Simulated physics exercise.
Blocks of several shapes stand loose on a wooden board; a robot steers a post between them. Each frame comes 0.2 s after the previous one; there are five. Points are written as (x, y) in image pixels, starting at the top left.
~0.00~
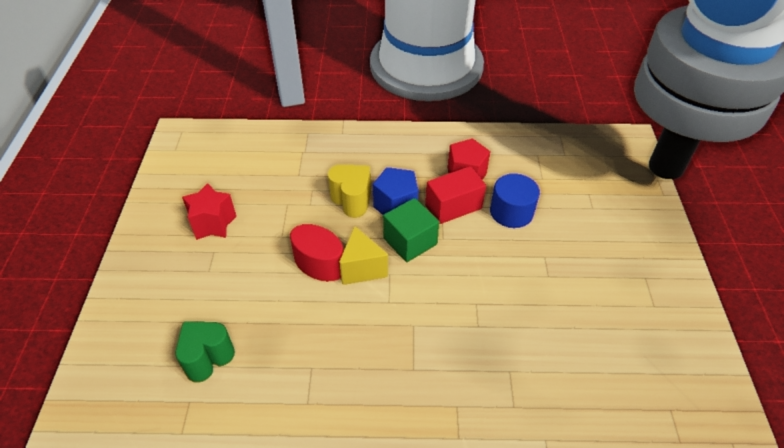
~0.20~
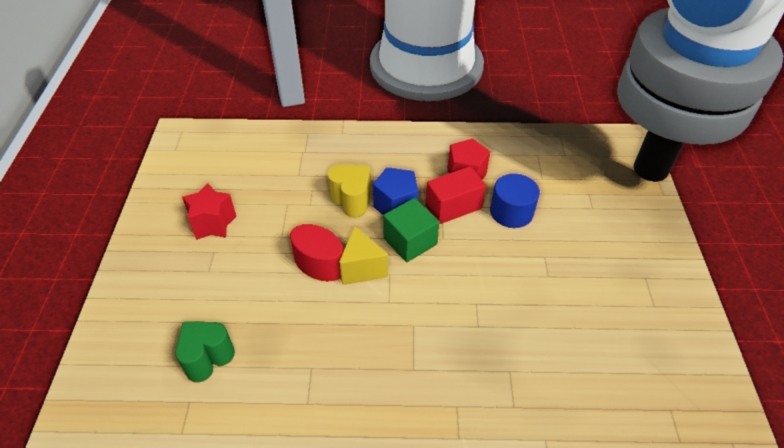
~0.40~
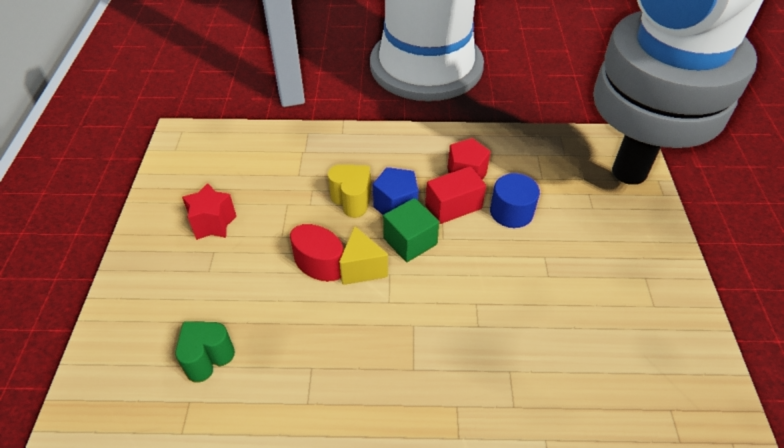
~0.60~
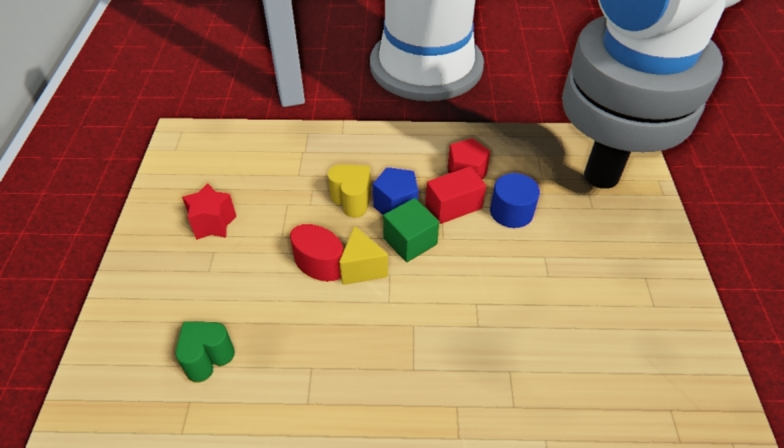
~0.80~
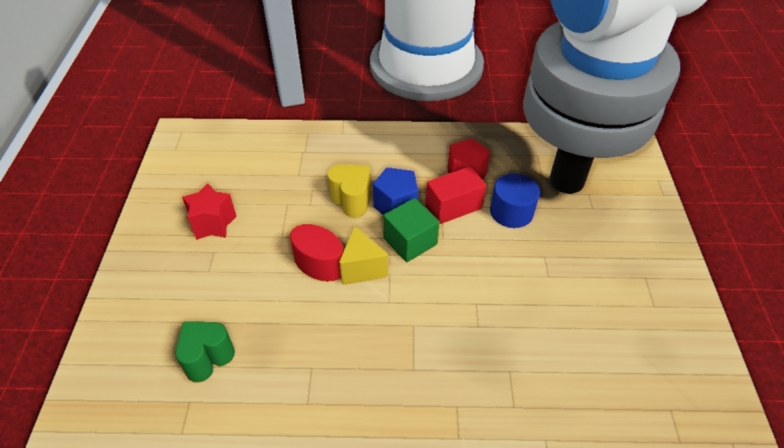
A robot arm moves its black post left toward the blue cylinder while the blocks stay still.
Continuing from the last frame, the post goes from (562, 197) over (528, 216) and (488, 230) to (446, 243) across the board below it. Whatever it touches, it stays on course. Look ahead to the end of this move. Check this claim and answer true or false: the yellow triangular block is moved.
Answer: False.
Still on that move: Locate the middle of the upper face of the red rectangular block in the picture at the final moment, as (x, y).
Close to (428, 165).
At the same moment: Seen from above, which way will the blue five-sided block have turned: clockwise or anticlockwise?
My answer: Anticlockwise.
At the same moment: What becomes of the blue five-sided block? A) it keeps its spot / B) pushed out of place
My answer is option B.
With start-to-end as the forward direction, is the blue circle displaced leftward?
The answer is no.
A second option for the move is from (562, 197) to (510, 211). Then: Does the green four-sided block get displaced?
No - that is not the case.
On the path given first. One third of the way, post at (531, 202); red rectangular block at (445, 181); blue circle at (492, 193).
Two thirds of the way, post at (491, 215); blue five-sided block at (386, 180), turned 15° anticlockwise; red rectangular block at (433, 171); blue circle at (452, 196).
At the end, post at (448, 229); yellow triangular block not moved; blue five-sided block at (384, 178), turned 20° anticlockwise; green four-sided block at (397, 222), turned 25° anticlockwise; red rectangular block at (428, 165); blue circle at (422, 195).
